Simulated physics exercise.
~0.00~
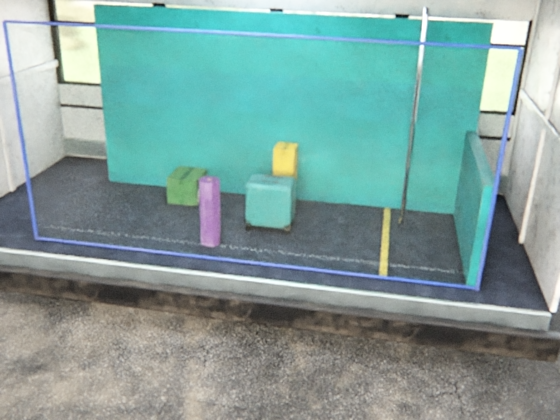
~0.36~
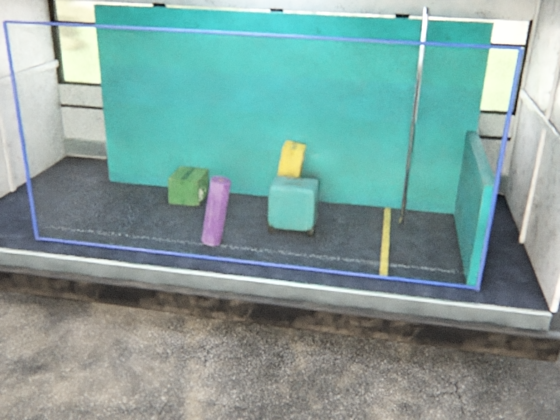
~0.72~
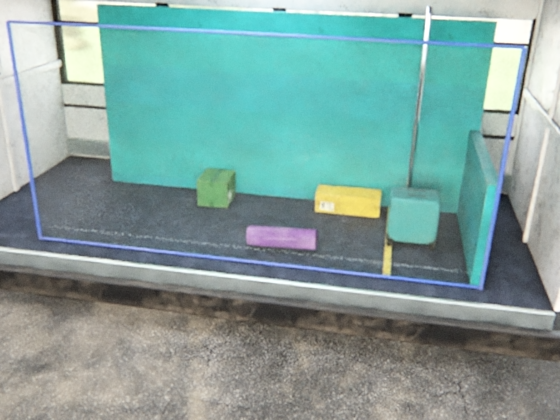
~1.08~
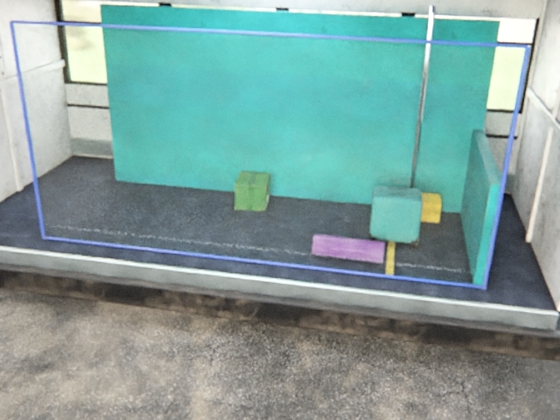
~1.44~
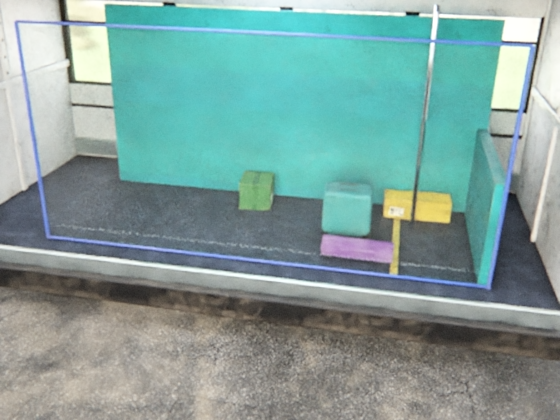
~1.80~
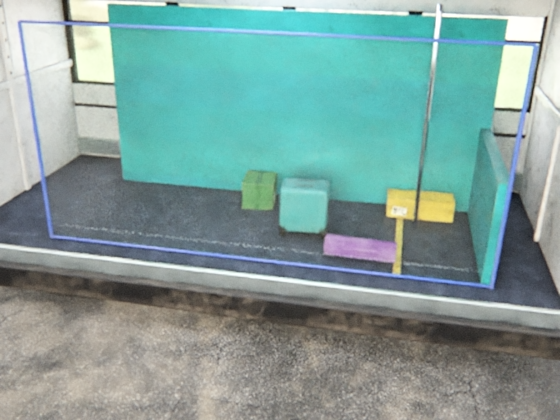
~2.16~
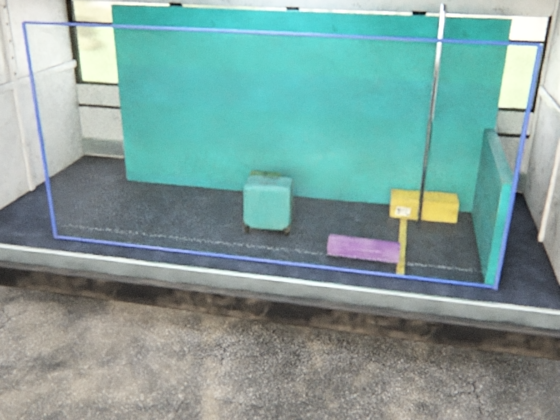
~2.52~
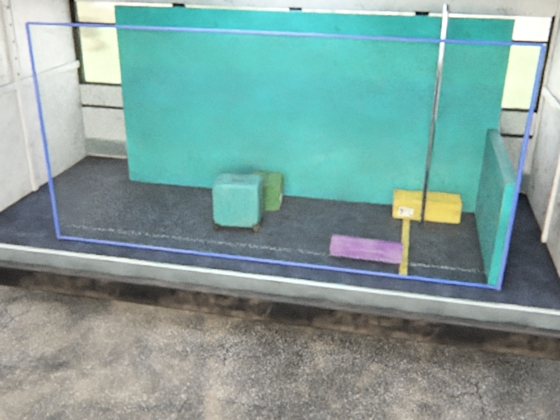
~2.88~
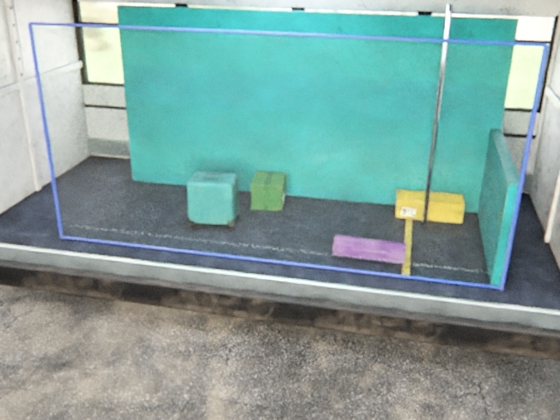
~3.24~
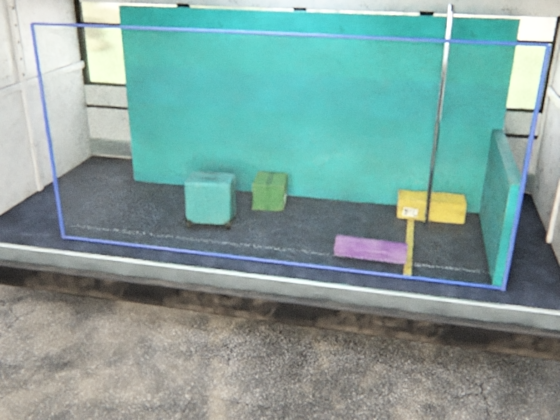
A large teal panel backs a dark-floored bay with pale side walls and a pole at the right, seen from the front and slightly above. A green carton, an upright purple block, a teal wheeled case and a tall yellow box stand left of a yellow floor line. The case rolls right while the purple and yellow pieces topple and slide right, and the carton shifts a little. The case then rolls back left, passing before the carton. It stops left of the carton, with the purple piece lying short of the line and the yellow box beyond it.
